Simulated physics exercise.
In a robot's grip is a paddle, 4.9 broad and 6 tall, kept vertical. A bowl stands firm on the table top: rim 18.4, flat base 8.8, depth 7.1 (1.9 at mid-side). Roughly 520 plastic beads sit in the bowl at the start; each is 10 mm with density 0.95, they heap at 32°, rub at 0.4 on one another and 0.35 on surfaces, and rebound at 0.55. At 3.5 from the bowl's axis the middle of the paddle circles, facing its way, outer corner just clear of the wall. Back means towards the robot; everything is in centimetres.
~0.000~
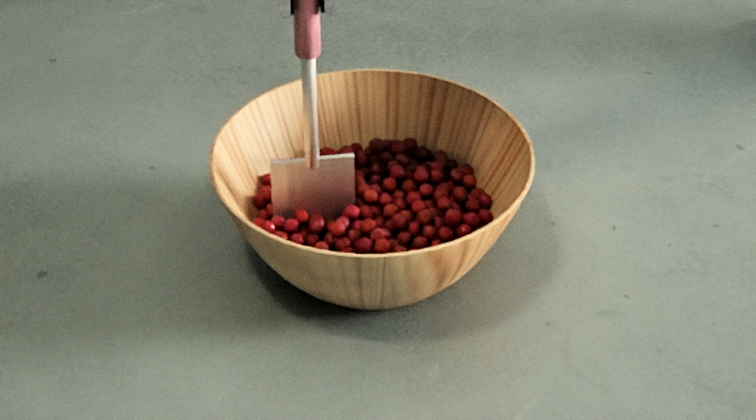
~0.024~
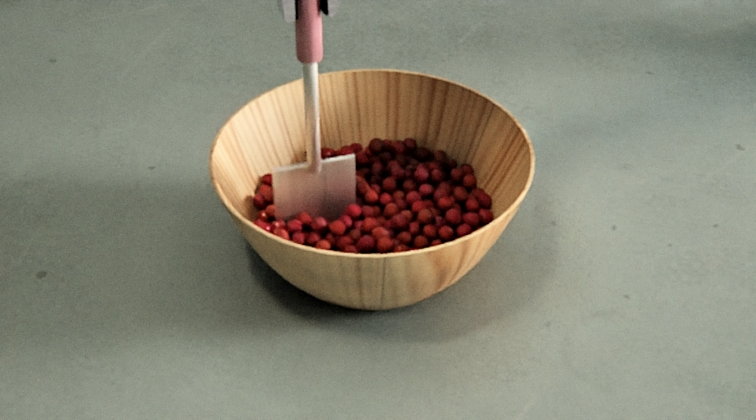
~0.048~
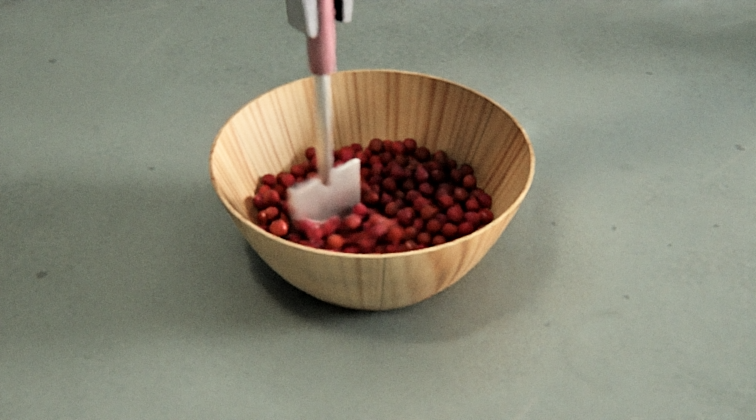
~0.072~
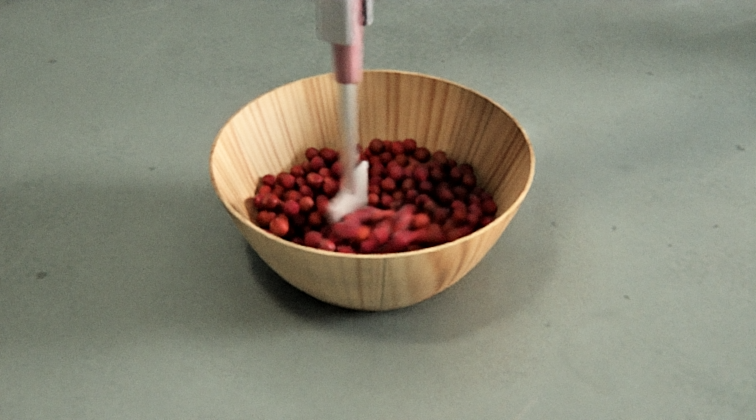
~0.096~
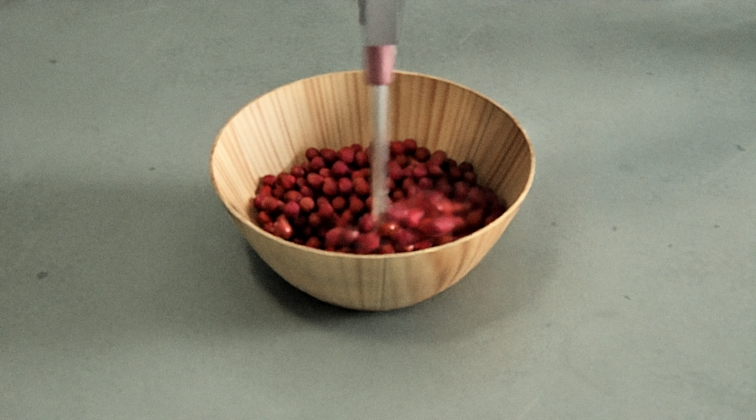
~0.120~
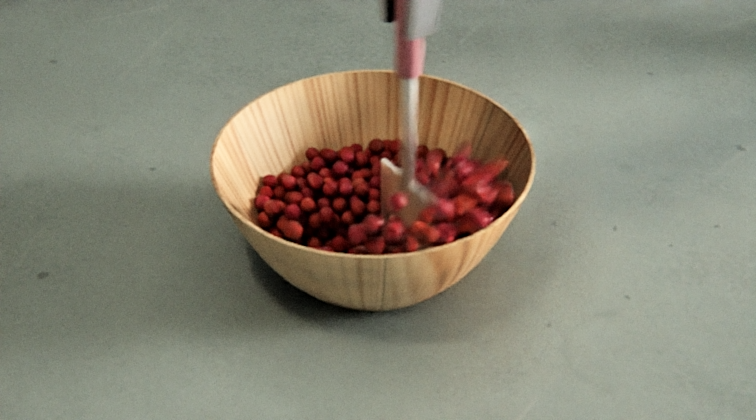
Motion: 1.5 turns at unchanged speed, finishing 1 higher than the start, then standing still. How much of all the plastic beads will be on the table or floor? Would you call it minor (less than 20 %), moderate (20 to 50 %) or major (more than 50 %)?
I would call it moderate.
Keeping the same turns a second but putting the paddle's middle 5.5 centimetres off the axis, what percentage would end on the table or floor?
In that case some 0 per cent.
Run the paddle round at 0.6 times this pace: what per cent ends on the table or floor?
Some 10 in a hundred.
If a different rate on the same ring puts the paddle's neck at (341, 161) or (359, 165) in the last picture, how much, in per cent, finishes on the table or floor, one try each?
So, roughly 5 percent the first time and 10 percent the second.
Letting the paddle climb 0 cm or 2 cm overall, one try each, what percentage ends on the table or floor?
About 40 per cent on the first try and 30 per cent on the second.
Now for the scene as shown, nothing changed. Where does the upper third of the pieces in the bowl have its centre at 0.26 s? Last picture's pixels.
I'd put it at around (340, 108).
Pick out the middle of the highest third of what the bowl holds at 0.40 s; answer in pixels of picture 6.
In the last picture it sits around (326, 242).
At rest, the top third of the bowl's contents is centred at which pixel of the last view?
Centre of top third: Approx. (416, 208).
After 0.26 s, 276° round, highest piece 14 above the table; 431 in the bowl, 4 on the table or floor, 84 in flight or on the tool.
After 0.40 s, 77° round, highest piece 11 above the table; 365 in the bowl, 92 on the table or floor, 62 in flight or on the tool.
After 0.67 s, 180° round, highest piece 6 above the table; 345 in the bowl, 174 on the table or floor.
After 1.37 s, 180° round, highest piece 6 above the table; 345 in the bowl, 174 on the table or floor.
In the end, 345 in the bowl, 174 on the table or floor. That is 34 % on the table or floor.
